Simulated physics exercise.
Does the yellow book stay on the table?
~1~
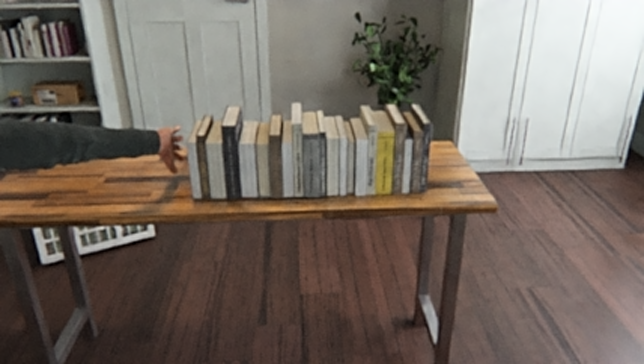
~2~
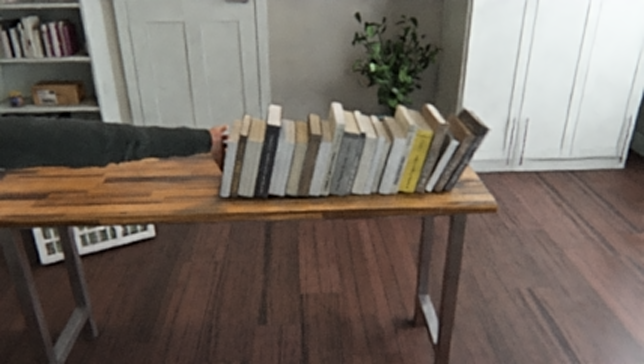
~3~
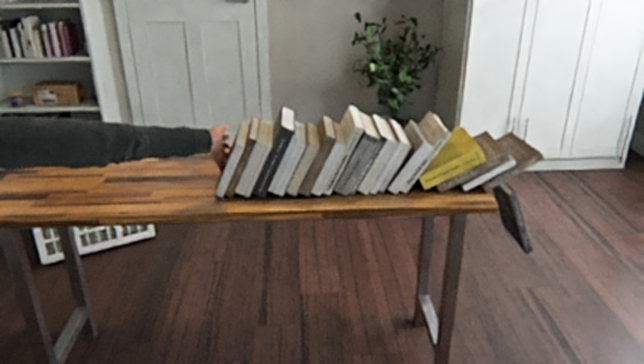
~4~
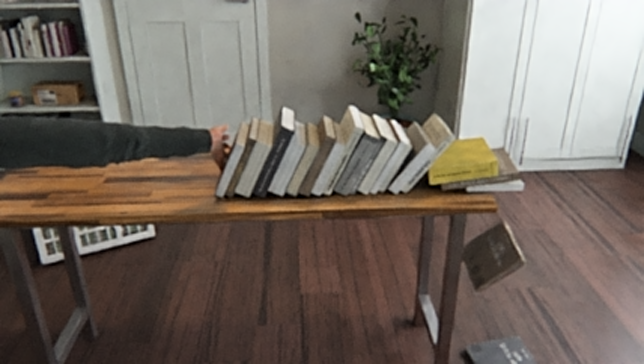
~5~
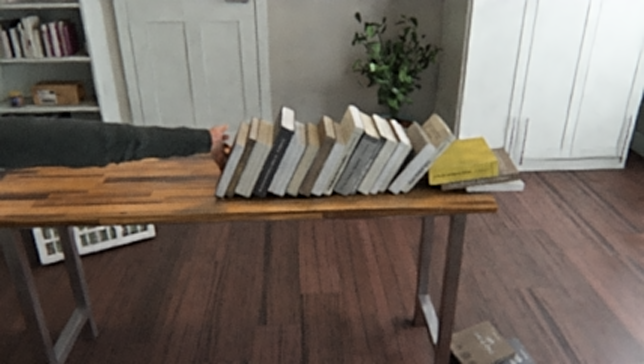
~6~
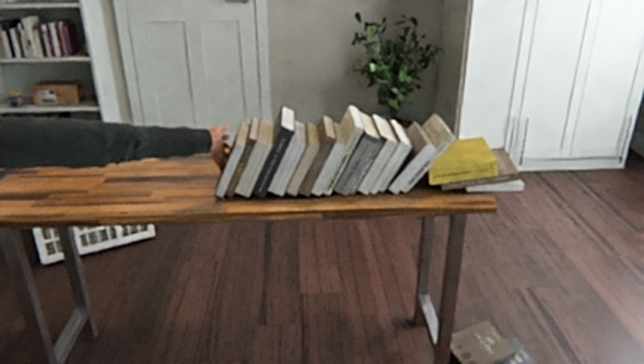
Yes, it stays up there. It tips over and ends up lying near the right edge of the table.
